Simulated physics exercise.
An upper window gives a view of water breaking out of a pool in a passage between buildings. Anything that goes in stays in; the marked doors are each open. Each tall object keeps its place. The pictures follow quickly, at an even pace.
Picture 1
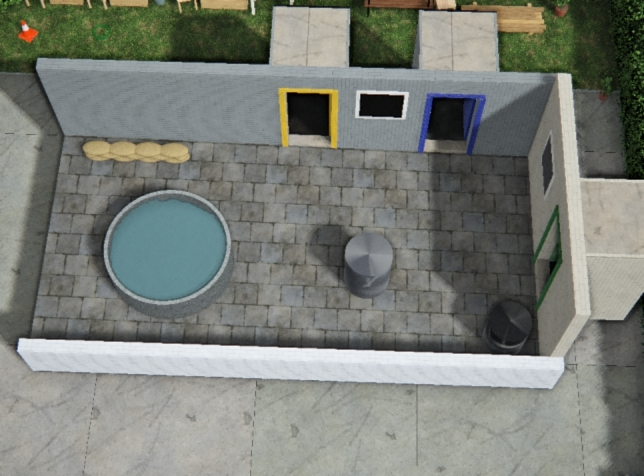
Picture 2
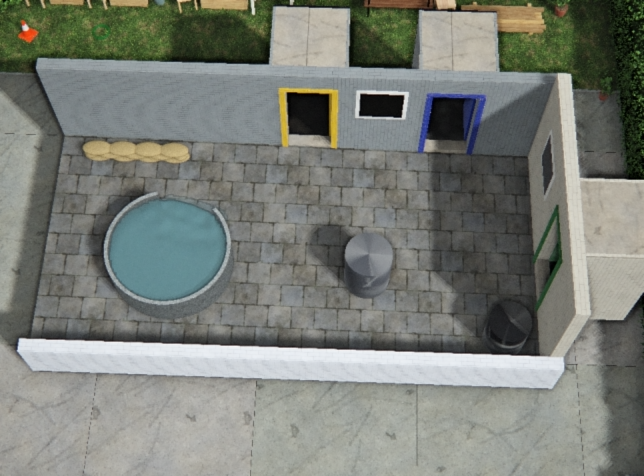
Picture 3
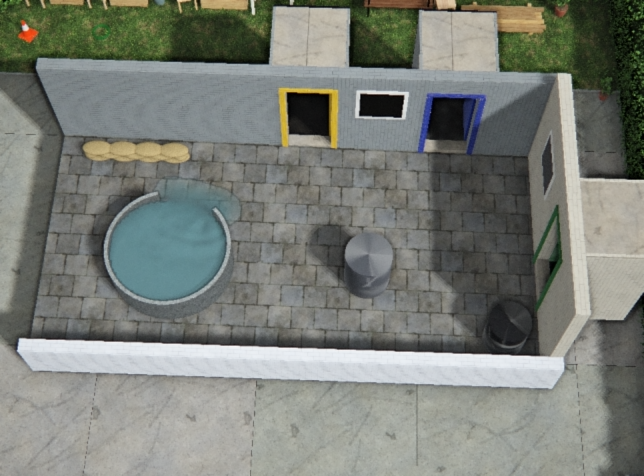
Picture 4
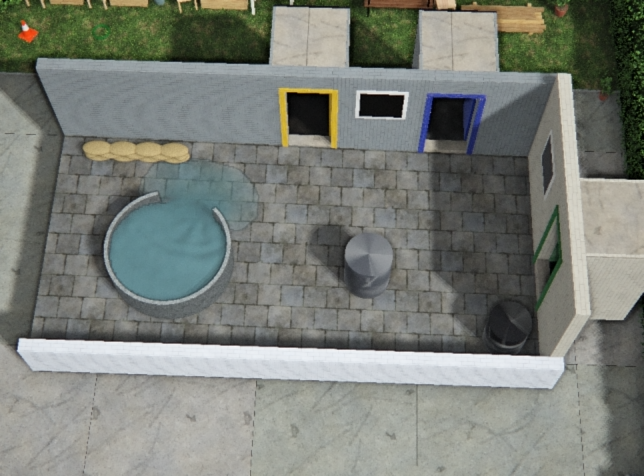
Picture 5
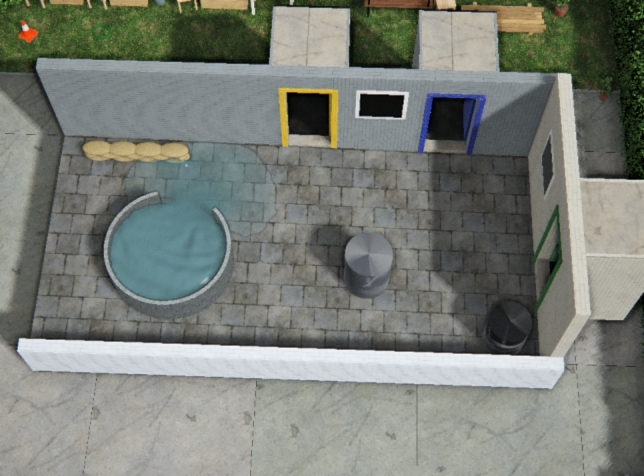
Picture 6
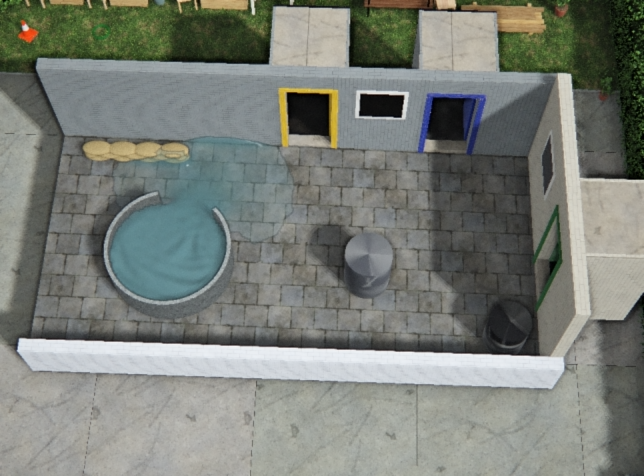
Water pours through a gap on the far side of a round grey pool at the left of a stone-paved, walled yard, seen from high above by a still camera. Pale sandbags, yellow and blue doorways and a white-framed window line the back wall, with two grey metal drums to the right. The thin, clear sheet fans out across the paving, spreading rightward and back to the sandbags and wall.
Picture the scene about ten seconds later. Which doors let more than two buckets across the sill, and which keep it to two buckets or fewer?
The blue door will allow in no excess. The yellow door will allow in an excess. The green door will allow in no excess.
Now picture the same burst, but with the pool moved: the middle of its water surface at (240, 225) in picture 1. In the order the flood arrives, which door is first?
The yellow door.
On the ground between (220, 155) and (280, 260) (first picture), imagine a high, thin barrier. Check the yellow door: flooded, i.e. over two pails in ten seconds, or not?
As far as I can tell, the yellow door keeps inside the limit.
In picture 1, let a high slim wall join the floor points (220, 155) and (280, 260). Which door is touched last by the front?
Last: The door marked green.
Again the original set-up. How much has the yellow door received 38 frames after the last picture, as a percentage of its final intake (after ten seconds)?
It should be near 90 percent of the ten-second total.
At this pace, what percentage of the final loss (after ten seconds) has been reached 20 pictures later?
Estimated share: Close to 50 %.
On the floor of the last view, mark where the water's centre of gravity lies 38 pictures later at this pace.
Point: (328, 230).
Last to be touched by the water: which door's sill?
My answer is the one in green.
A moment on, water covers 20 % of the floor; the blue door not reached, the yellow door under two buckets in, the green door not reached.
Next, water covers 30 % of the floor; the blue door wet at the sill, nothing in, the yellow door over two buckets in, the green door not reached.
Then, water covers 55 % of the floor; the blue door wet at the sill, nothing in, the yellow door over two buckets in, the green door not reached.
Later, water covers 65 % of the floor; the blue door wet at the sill, nothing in, the yellow door far over two buckets in, the green door wet at the sill, nothing in.
In the end, water covers 80 % of the floor; the blue door wet at the sill, nothing in, the yellow door far over two buckets in, the green door wet at the sill, nothing in.
